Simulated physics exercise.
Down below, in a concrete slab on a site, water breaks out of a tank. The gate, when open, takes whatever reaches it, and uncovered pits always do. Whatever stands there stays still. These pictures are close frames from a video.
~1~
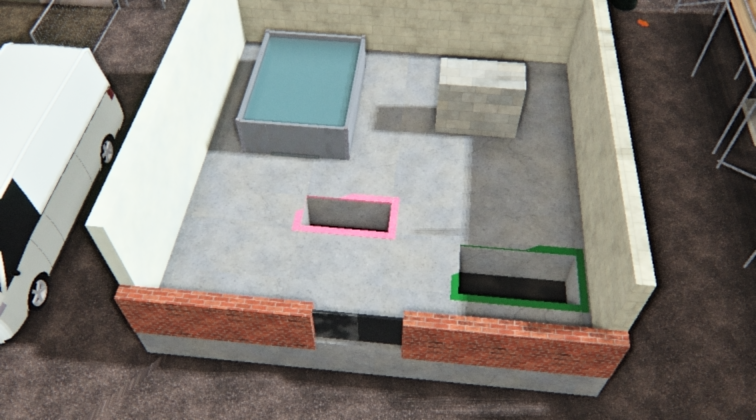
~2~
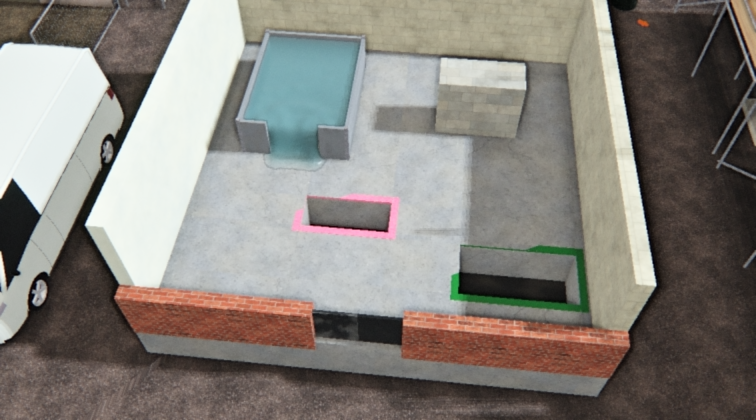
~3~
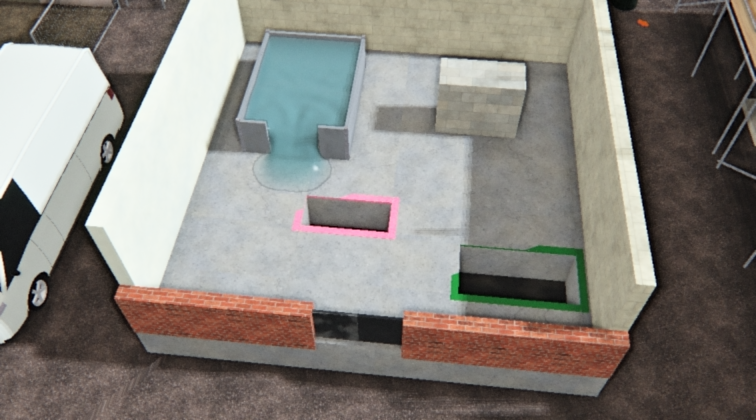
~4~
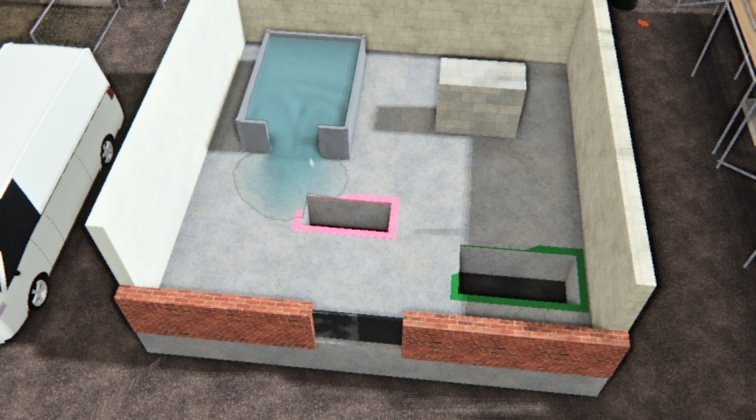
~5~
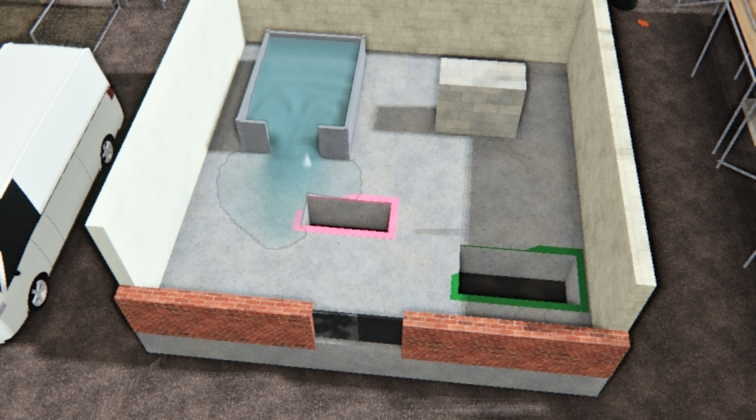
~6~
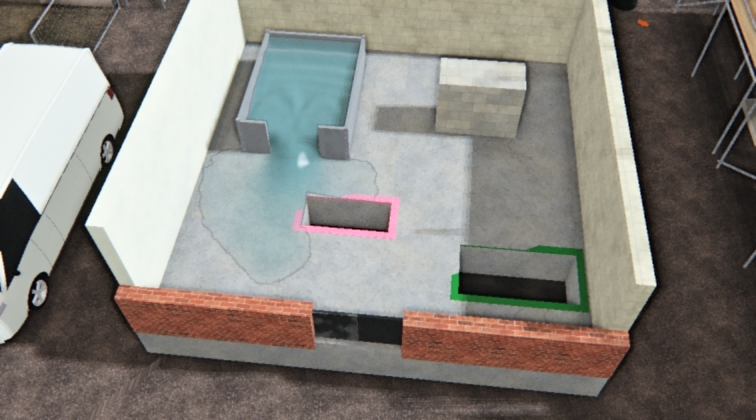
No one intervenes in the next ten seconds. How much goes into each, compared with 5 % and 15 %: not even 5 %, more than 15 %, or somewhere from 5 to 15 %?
Result: The gate will drain shy of five per cent, the green pit will drain in excess of fifteen per cent, the pink pit will drain in excess of fifteen per cent.
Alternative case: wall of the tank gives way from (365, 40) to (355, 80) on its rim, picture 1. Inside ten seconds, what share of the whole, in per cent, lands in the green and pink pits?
I'd say the green pit gets around 35 percent and the pink pit around 6 percent.
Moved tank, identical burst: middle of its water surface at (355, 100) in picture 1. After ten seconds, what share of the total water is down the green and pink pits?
Shares - green: 0 in a hundred, pink: 80 in a hundred.
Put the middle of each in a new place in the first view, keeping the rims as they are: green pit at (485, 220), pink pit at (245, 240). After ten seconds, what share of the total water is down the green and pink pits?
Of the total, the green pit holds 8 per cent and the pink pit 50 per cent.
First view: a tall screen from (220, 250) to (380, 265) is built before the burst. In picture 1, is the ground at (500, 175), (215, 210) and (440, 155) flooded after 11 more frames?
Result in the order given: Unaffected, drowned, unaffected.
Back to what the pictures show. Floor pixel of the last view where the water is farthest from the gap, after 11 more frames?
The front should reach about (444, 340).
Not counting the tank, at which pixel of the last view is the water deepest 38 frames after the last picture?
Approximate pixel: (197, 316).
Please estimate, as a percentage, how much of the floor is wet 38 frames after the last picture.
Around 45 percent of it.
A moment on, water covers 25 % of the floor; the gate 0 %, the green pit 0 %, the pink pit 5 %.
Next, water covers 25 % of the floor; the gate 0 %, the green pit 0 %, the pink pit 10 %.
Then, water covers 35 % of the floor; the gate 0 %, the green pit 0 %, the pink pit 15 %.
Later, water covers 45 % of the floor; the gate 0 %, the green pit 7 %, the pink pit 21 %.
In the end, water covers 60 % of the floor; the gate 0 %, the green pit 21 %, the pink pit 27 %.
